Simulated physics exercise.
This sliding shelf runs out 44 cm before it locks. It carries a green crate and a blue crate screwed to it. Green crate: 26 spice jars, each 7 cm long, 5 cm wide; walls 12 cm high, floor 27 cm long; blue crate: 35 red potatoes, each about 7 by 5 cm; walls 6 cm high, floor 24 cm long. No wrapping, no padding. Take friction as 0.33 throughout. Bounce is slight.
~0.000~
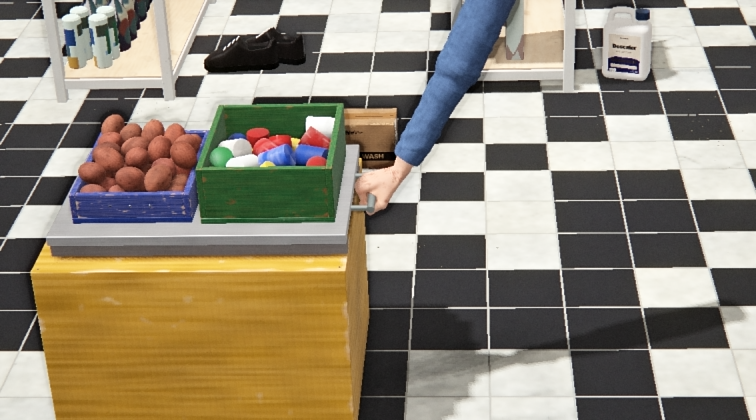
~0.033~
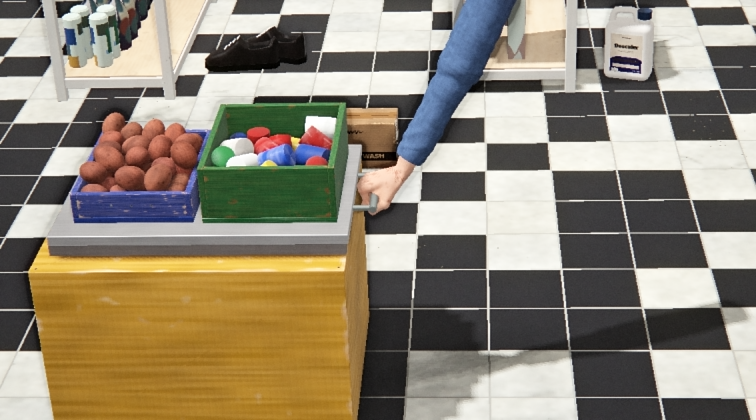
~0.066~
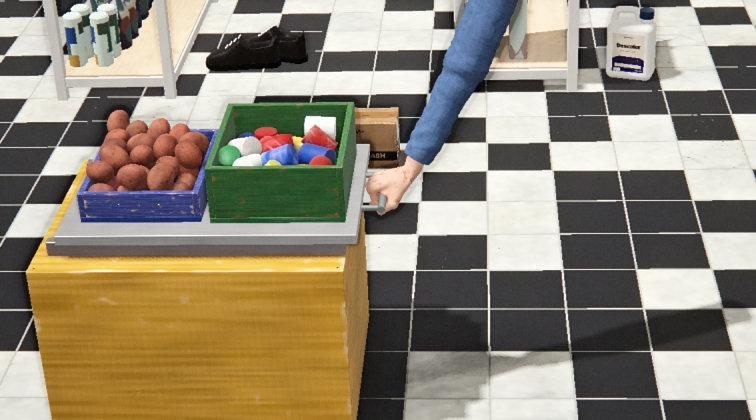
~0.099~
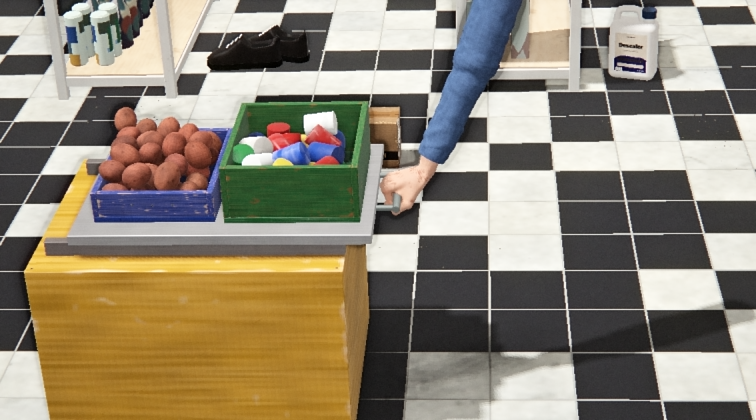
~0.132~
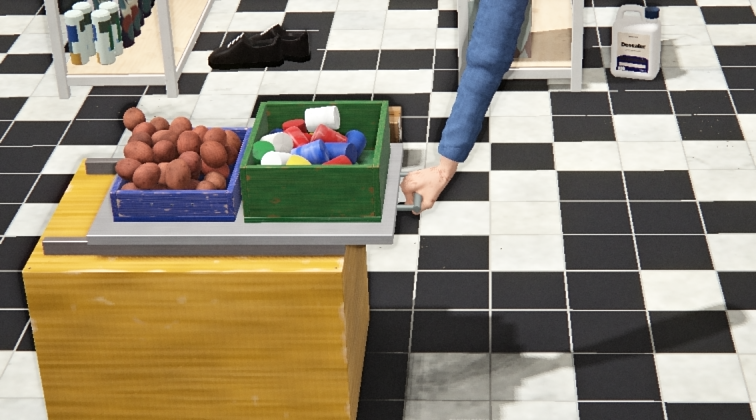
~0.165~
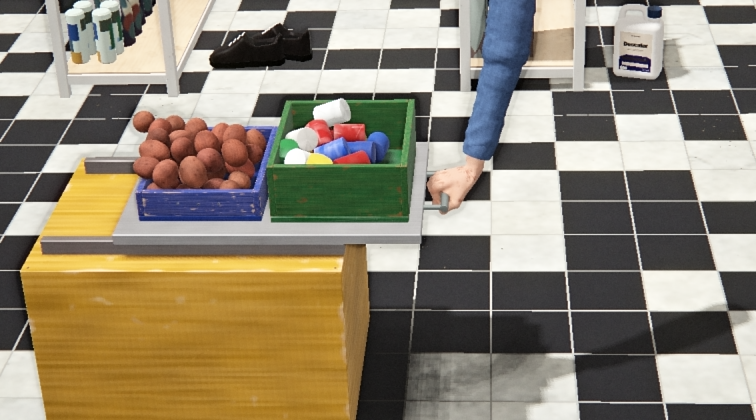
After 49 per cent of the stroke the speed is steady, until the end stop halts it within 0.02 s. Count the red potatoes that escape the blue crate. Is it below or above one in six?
The blue crate loses more than one in six of its red potatoes.
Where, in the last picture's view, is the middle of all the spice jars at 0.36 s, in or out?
Near (493, 150).
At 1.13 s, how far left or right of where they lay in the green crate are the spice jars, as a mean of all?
About 6 cm to the right.
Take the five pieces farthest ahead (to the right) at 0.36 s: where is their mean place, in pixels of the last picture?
Near (519, 142).
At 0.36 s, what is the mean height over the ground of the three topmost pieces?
Some 70 cm up.
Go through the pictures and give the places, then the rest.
In the first picture (each is followed by its nearest rim corner in this view), blue crate, (183, 193); green crate, (326, 167); drawn out 0 cm; none out.
Blue crate, (185, 192); green crate, (328, 167); drawn out 1 cm, in the second picture.
Blue crate, (192, 192); green crate, (336, 166); drawn out 3 cm, in the third picture.
Blue crate, (206, 192); green crate, (351, 166); drawn out 6 cm, in the fourth picture.
Blue crate, (226, 191); green crate, (372, 166); drawn out 11 cm; 1 out, the lowest potato at (135, 120), in the fifth picture.
Blue crate, (253, 190); green crate, (400, 165); drawn out 17 cm; 1 out, the lowest potato at (144, 122), in the sixth picture.
After 0.28 s, the runners reach their end.
After 0.36 s, green crate 26 in, 0 out and blue crate 28 in, 7 out.
After 0.48 s, green crate 24 in, 2 out and blue crate 22 in, 13 out.
After 0.70 s, green crate 23 in, 3 out and blue crate 23 in, 12 out.
Final count (at 1.13 s), green crate 23 in, 3 out and blue crate 23 in, 12 out. Asked share, 12 of 35, 34 per cent.
